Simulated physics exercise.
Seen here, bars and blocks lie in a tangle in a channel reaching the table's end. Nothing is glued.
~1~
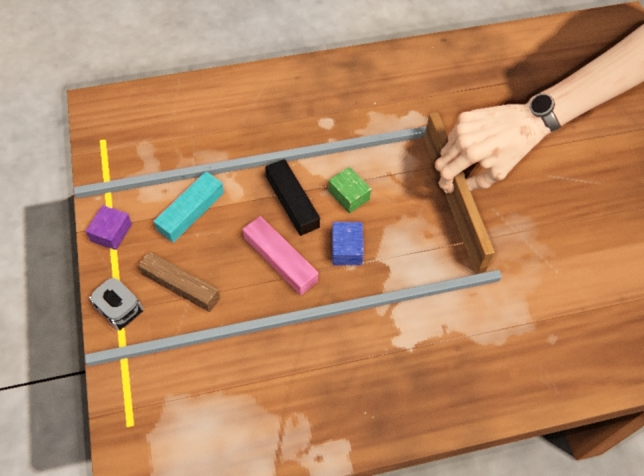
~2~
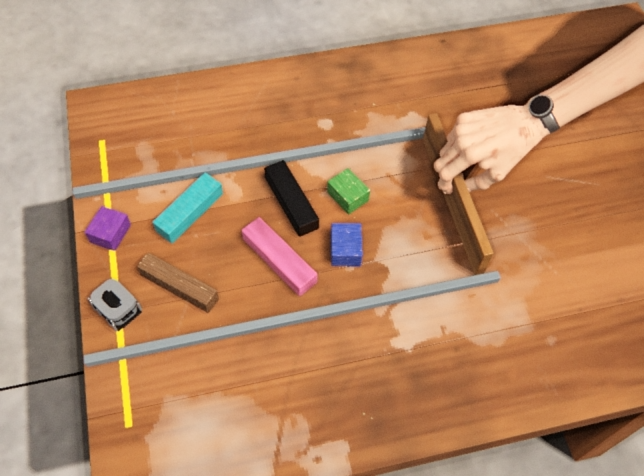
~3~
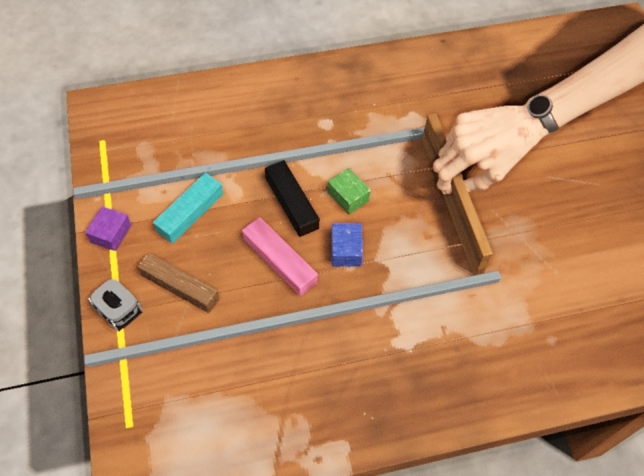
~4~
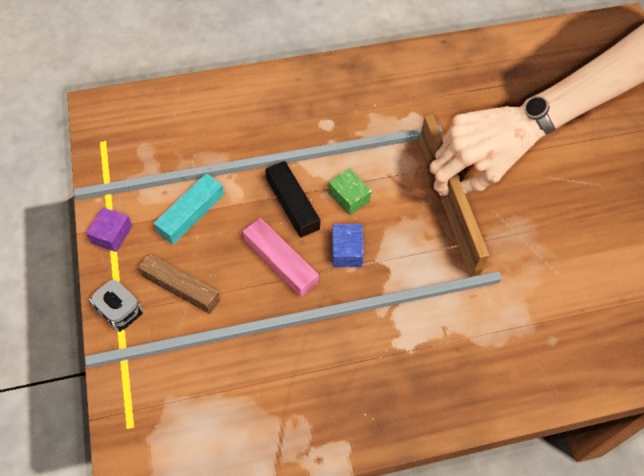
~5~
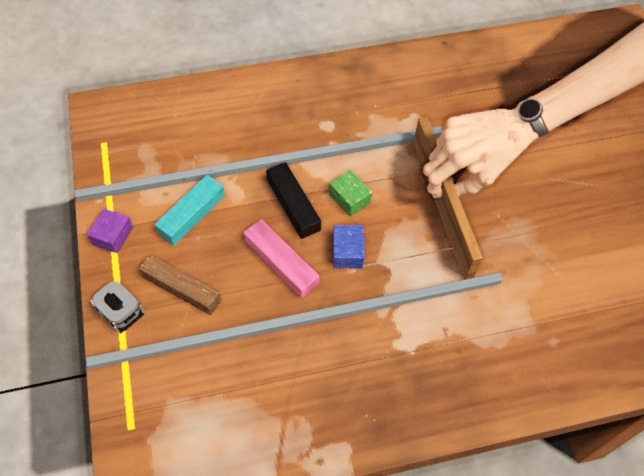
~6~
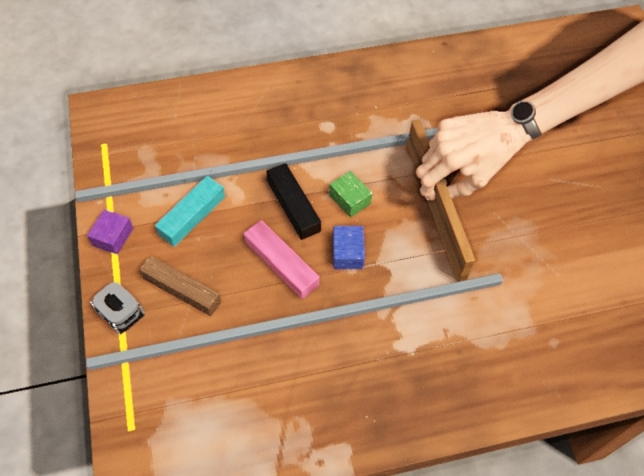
A hand slides a wooden board slightly left toward the still, scattered blocks and bars.
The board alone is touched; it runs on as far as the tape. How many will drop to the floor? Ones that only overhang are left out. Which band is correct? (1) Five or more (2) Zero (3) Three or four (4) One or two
Five or more.
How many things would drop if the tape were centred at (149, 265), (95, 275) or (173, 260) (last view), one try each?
Taken one after another, the numbers are 2, 6 and 0.
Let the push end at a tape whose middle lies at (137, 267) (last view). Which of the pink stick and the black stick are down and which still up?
As for the pink stick, it is retained; as for the black stick, it is retained.
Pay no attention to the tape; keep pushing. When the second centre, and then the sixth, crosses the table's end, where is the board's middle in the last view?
At (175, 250) for the second, at (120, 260) for the sixth.
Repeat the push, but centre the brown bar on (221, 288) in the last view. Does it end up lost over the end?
I reckon from there it drops down.
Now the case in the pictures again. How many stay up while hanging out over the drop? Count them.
That'd be 0.
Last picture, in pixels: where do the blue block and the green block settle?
First (101, 297), then (97, 236).
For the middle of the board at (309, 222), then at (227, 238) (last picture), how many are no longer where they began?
Answer - first 4, then 6.
Early on, none off yet; purple block at rest near (111, 232); grey case at rest near (118, 308); brown bar at rest near (180, 286).
A while later, none off yet; purple block at rest near (111, 232); grey case at rest near (118, 308); brown bar travelled a little near (161, 297).
Finally, the number that fall off is five or more; lost, black stick, pink stick, turquoise bar, brown bar, grey case and purple block.
